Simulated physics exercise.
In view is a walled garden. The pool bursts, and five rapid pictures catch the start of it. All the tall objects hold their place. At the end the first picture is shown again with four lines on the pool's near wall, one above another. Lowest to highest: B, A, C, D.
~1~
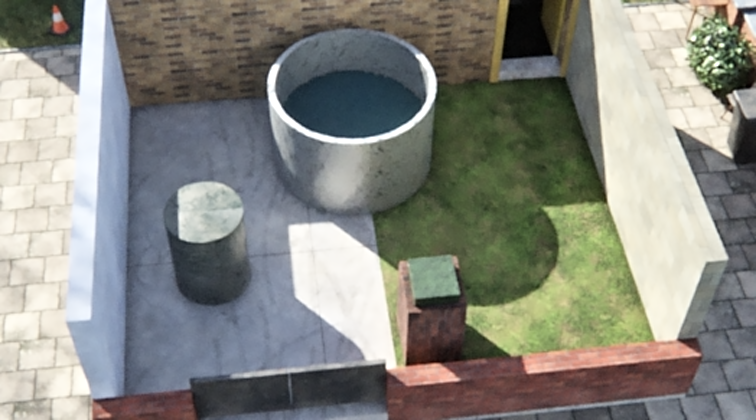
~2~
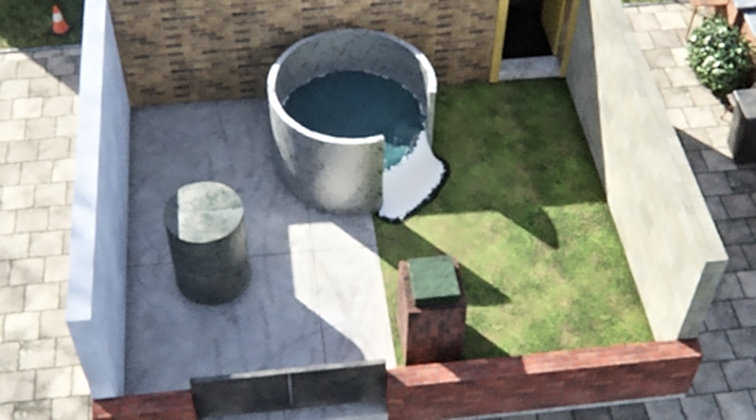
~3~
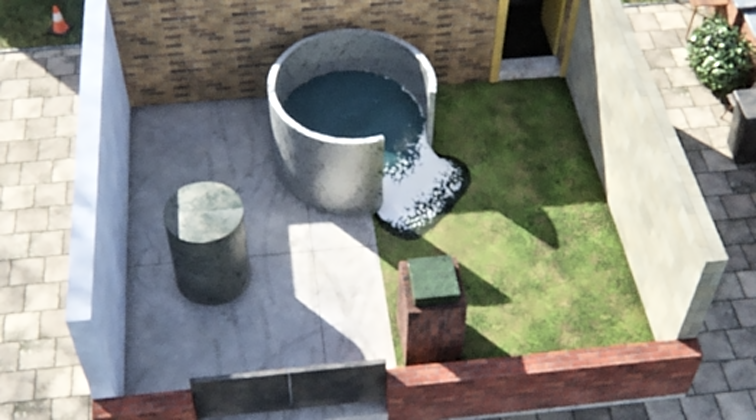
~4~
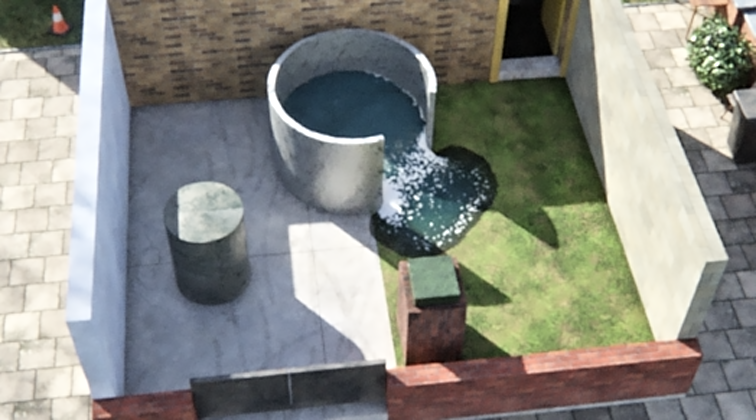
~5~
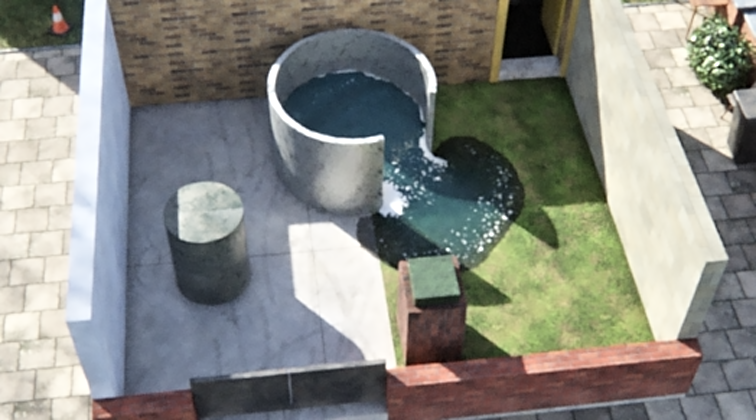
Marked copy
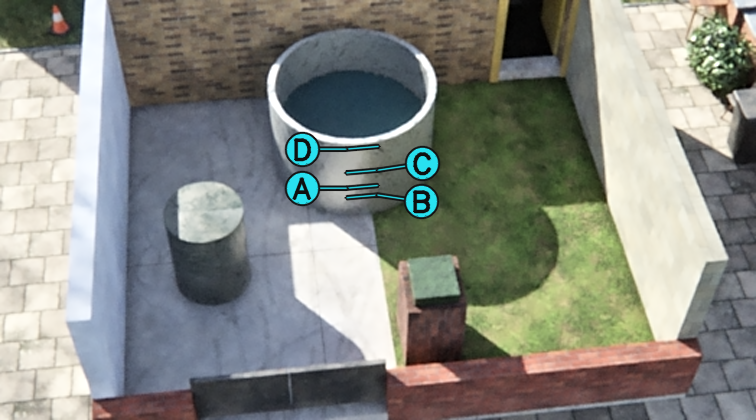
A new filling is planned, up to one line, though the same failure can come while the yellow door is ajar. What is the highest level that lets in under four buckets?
C is the one.
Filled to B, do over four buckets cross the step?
No.
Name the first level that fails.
That is level D.
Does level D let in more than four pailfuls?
Yes.
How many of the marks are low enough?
Three of them.
In cyan, A at (362, 186); B at (362, 196); C at (362, 171); D at (362, 147); from the bottom up B, A, C, D.
Choosing A, nothing gets over.
Choosing B, nothing gets over.
Choosing C, a splash gets over, under a bucket.
Choosing D, about 8 bucketfuls get in.
